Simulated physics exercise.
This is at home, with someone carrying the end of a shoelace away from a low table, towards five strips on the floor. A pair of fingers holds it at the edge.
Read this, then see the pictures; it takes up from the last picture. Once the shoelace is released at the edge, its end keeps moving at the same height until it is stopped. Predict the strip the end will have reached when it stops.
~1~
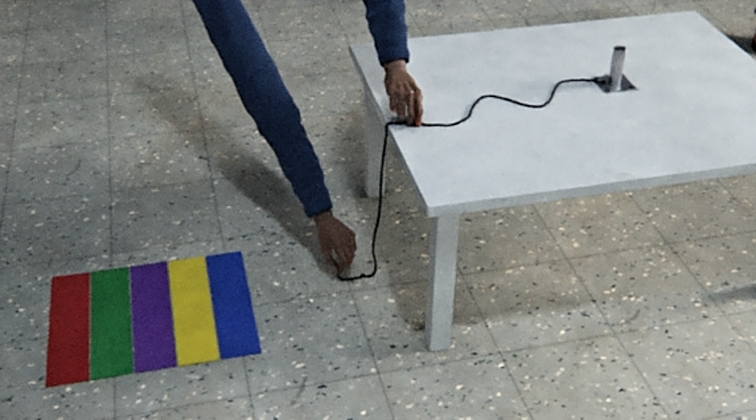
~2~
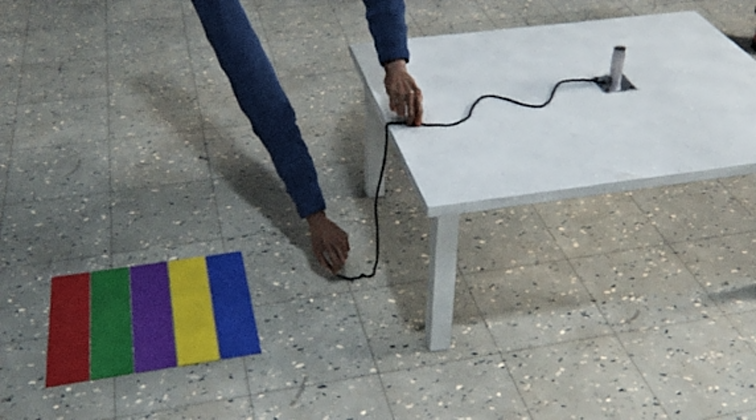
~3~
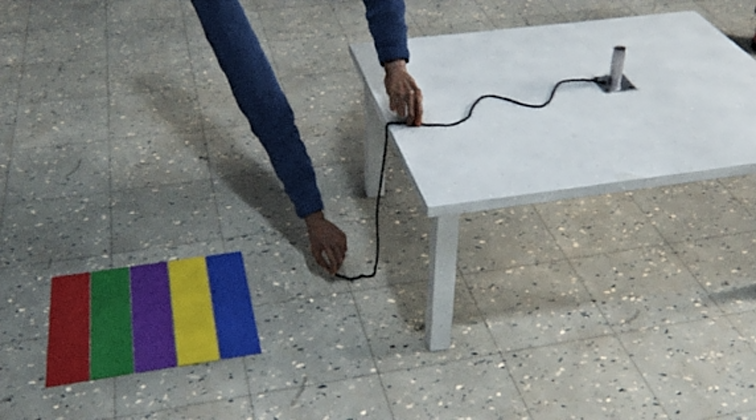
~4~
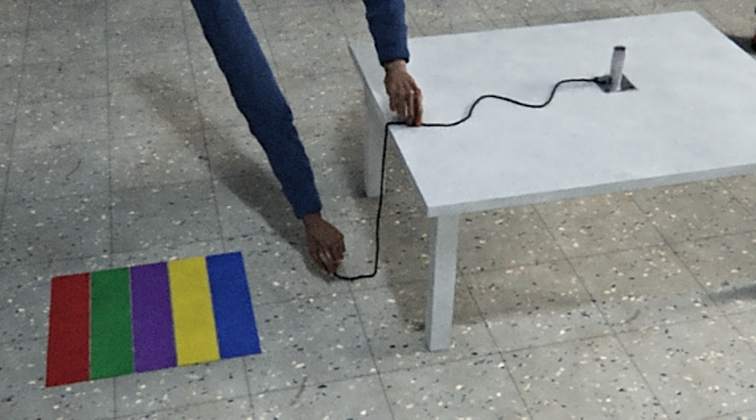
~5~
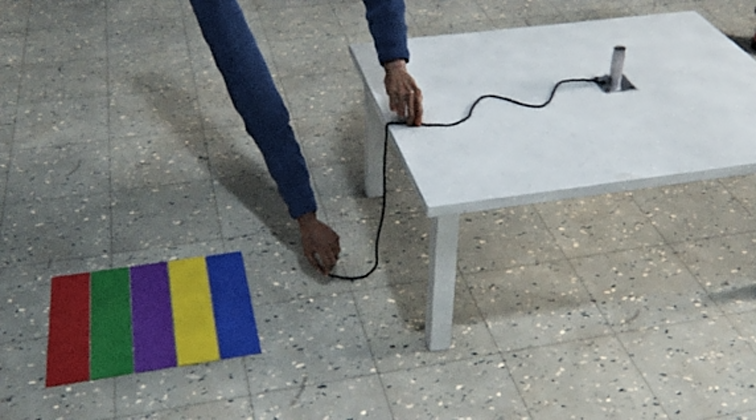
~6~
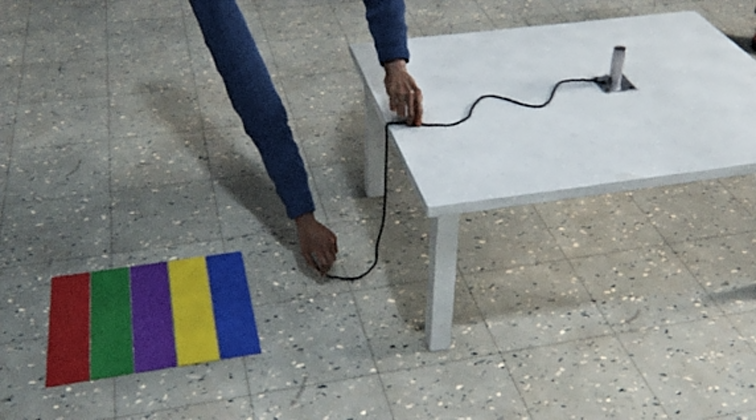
I would say the purple strip.
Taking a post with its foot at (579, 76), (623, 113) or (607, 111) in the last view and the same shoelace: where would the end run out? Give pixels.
Around (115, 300), (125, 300) and (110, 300).
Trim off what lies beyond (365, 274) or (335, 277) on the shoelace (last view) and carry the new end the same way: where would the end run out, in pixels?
In order, around (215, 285) and (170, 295).
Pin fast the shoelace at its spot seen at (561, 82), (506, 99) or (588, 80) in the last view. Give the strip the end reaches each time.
Try 1: Purple; try 2: Yellow; try 3: Purple.
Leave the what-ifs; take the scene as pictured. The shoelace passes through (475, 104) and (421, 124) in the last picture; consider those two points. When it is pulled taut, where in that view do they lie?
They go to (437, 114) and to (362, 143).
Soon after, end near (222, 286); over blue.
Then, end near (176, 293); over yellow.
At full stretch, end near (147, 297); over purple. It gets as far as the purple strip.
